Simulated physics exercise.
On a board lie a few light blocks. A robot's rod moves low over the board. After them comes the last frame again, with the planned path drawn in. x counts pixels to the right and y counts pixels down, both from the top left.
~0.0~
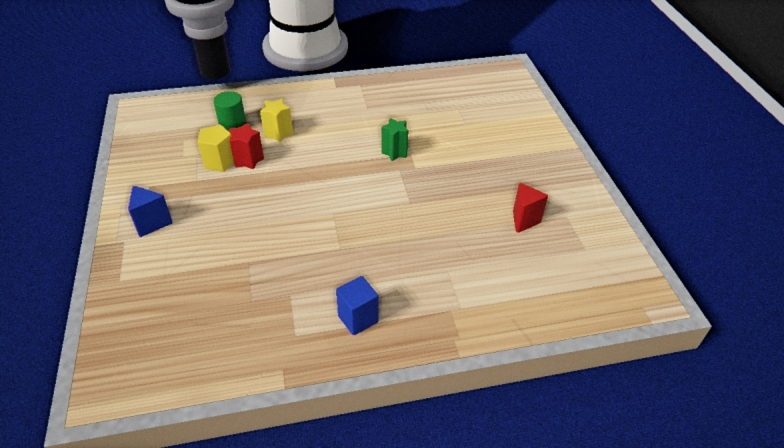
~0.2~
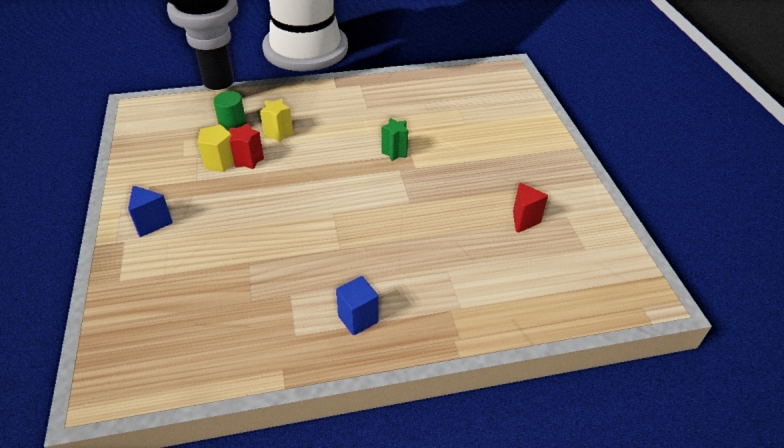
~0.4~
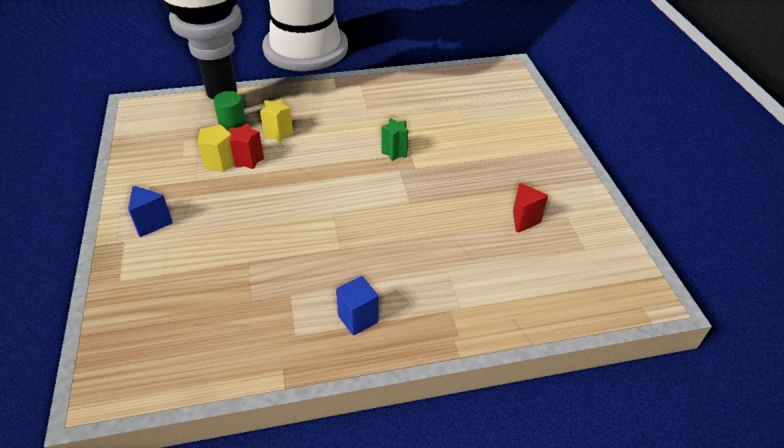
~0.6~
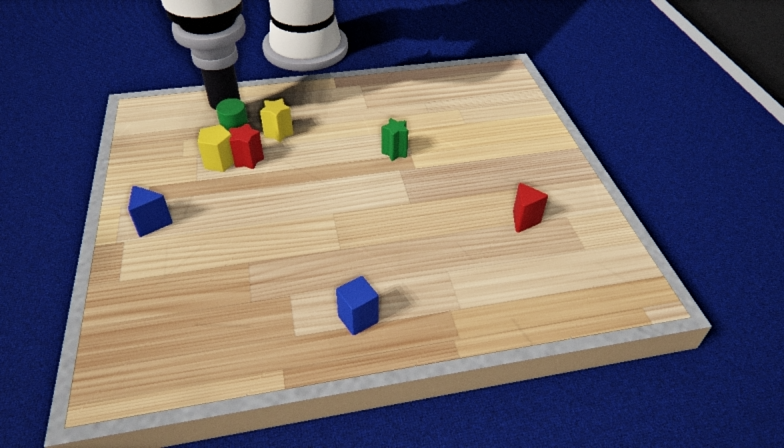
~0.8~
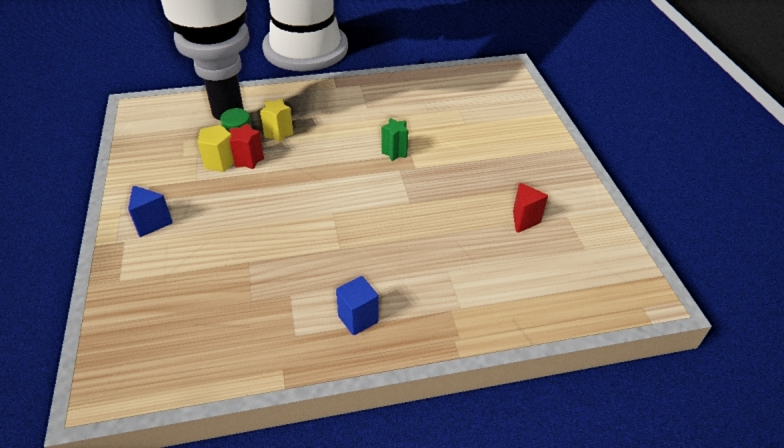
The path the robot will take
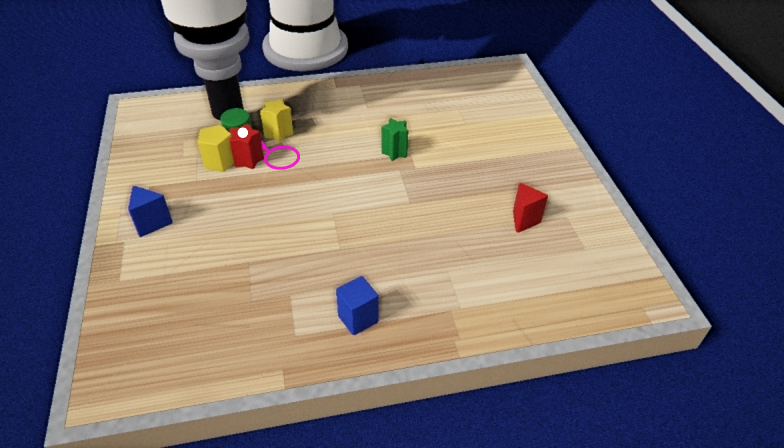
The video shows a robot's dark rod moving forward over the far left of a wooden board scattered with small coloured blocks, then nudging a green disc slightly toward nearby yellow and red blocks, while the other blocks stay still.
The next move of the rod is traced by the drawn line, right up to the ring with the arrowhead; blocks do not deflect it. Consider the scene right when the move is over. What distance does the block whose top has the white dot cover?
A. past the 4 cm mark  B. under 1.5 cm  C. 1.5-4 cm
Letter A.
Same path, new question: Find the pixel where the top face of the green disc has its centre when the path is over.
It sits at (272, 150).
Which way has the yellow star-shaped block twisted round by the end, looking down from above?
It turns counter-clockwise.
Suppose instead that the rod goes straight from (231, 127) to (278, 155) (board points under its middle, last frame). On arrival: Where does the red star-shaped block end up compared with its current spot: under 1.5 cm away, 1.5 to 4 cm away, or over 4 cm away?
The red star-shaped block ends up quite far away, over 4 cm.
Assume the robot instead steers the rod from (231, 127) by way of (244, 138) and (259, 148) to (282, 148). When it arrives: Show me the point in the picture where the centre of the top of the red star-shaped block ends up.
It ends at (252, 159).
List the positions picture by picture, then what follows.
The first picture shows rod tip (216, 72); block tops, yellow five-sided block (213, 134); green disc (227, 98); red star-shaped block (243, 133); yellow star-shaped block (275, 106).
The second picture shows rod (219, 82); blocks unchanged.
The third picture shows rod (222, 92); blocks unchanged.
The fourth picture shows rod (225, 102); green disc (230, 106).
The fifth picture shows rod (228, 112); yellow five-sided block (213, 134); green disc (235, 116); red star-shaped block (243, 133); yellow star-shaped block (275, 106).
Path on the board, from (231, 127) through (246, 137) and (263, 148) to (282, 157); the dot is on the red star-shaped block.
The first path, step by step. Halfway along, rod (253, 128); green disc (254, 135); red star-shaped block (250, 152), turned 30° clockwise; yellow star-shaped block (278, 107), turned 25° anticlockwise.
At the end, rod (280, 142); yellow five-sided block in place; green disc (272, 150); red star-shaped block (250, 164), turned 70° clockwise; yellow star-shaped block (283, 110), turned 75° anticlockwise.
